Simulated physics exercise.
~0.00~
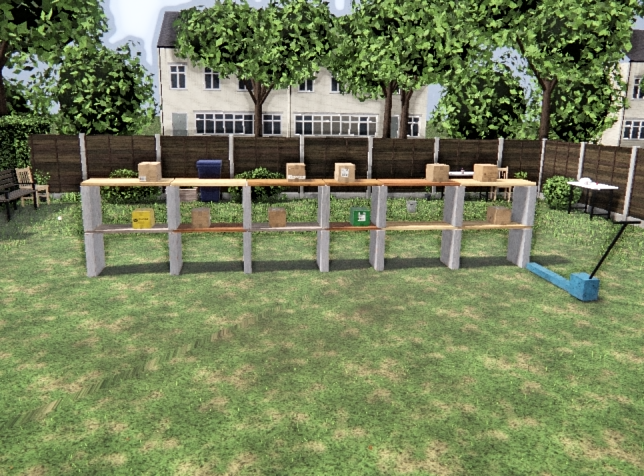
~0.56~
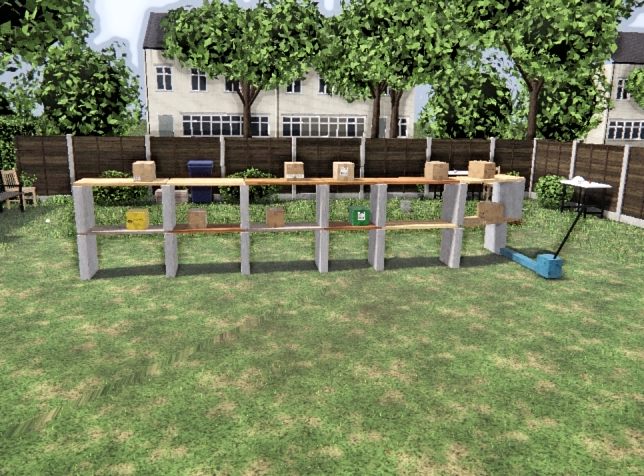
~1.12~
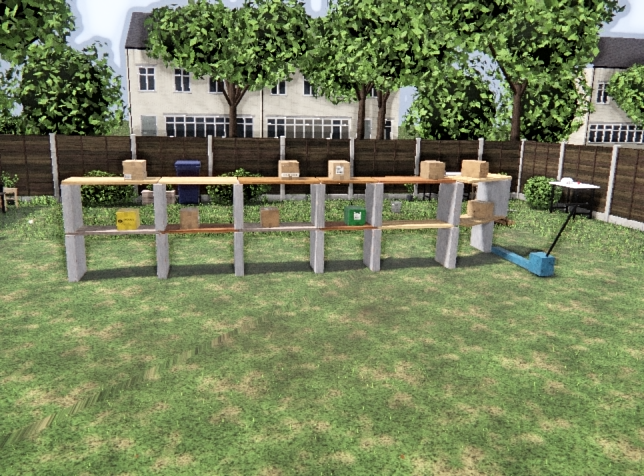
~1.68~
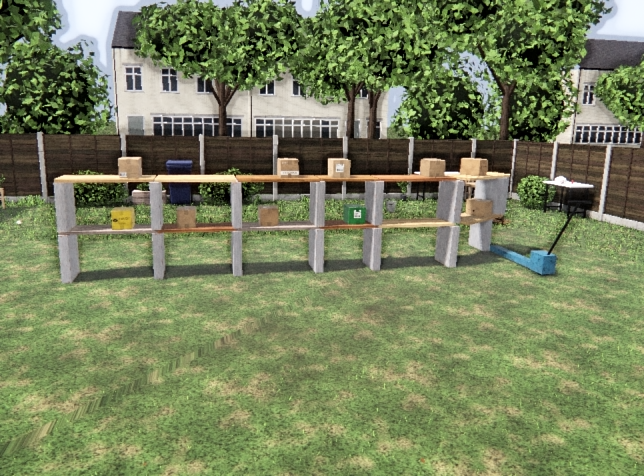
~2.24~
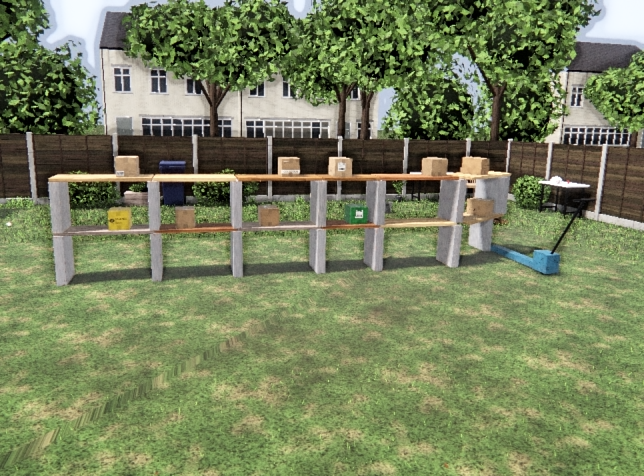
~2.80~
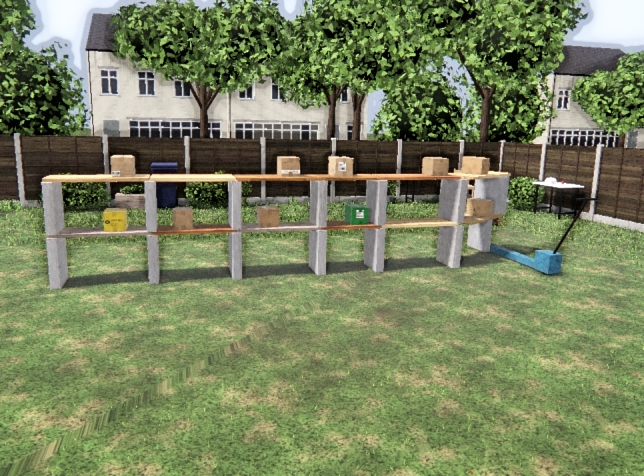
Long two-tier plank rack of cartons staying standing on a lawn as a blue floor jack shoves its right end askew.
